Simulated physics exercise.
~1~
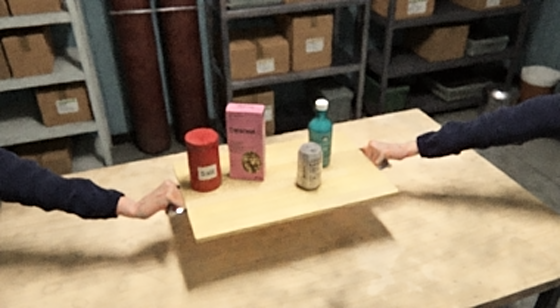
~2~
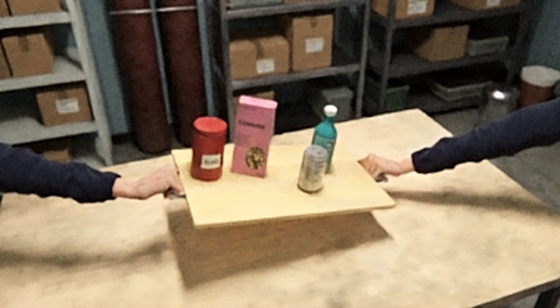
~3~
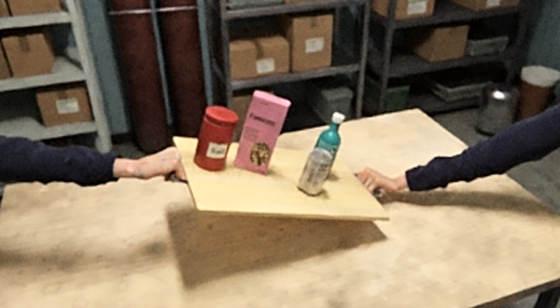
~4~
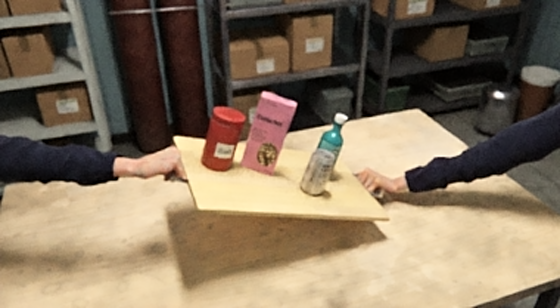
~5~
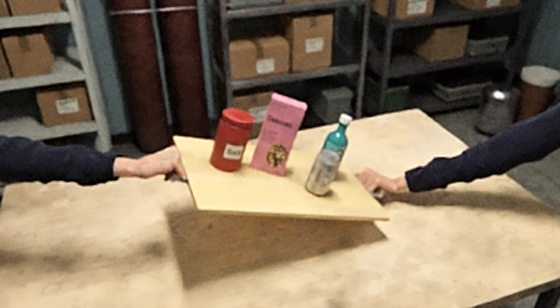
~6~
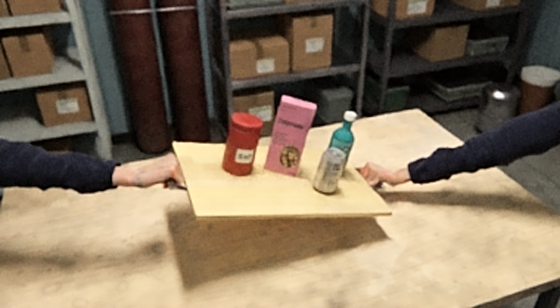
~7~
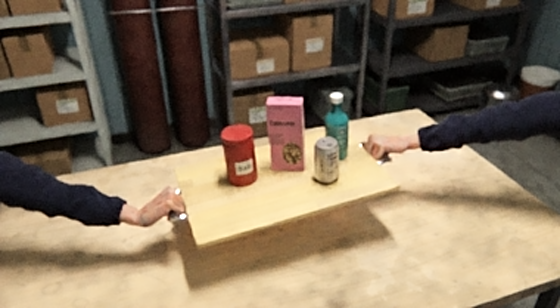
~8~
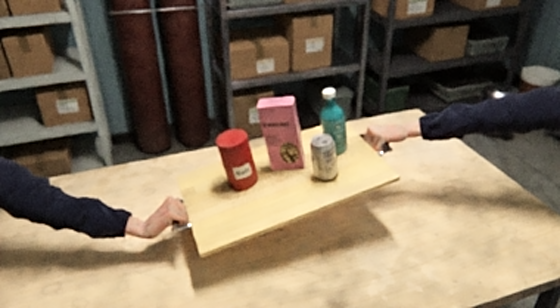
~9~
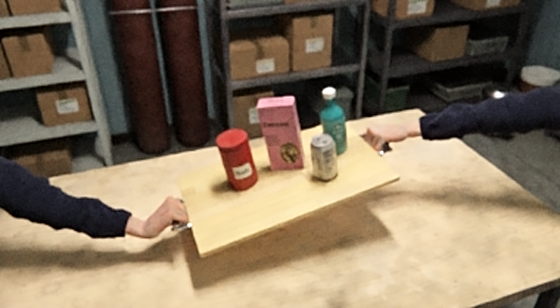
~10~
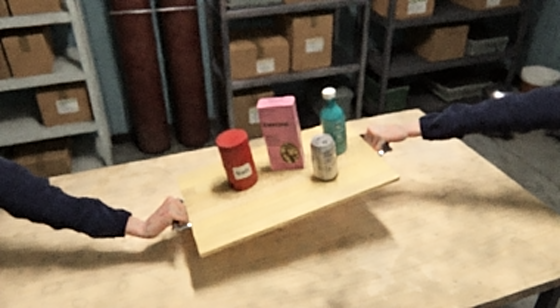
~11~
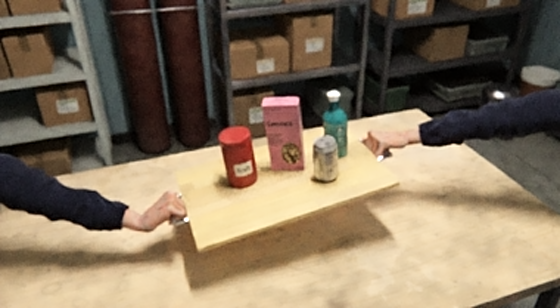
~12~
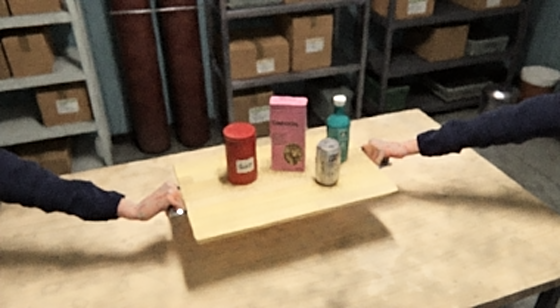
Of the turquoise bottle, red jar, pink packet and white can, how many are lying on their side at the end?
None of them are lying down. The bottle, jar, packet and can all still stand upright on the tray.
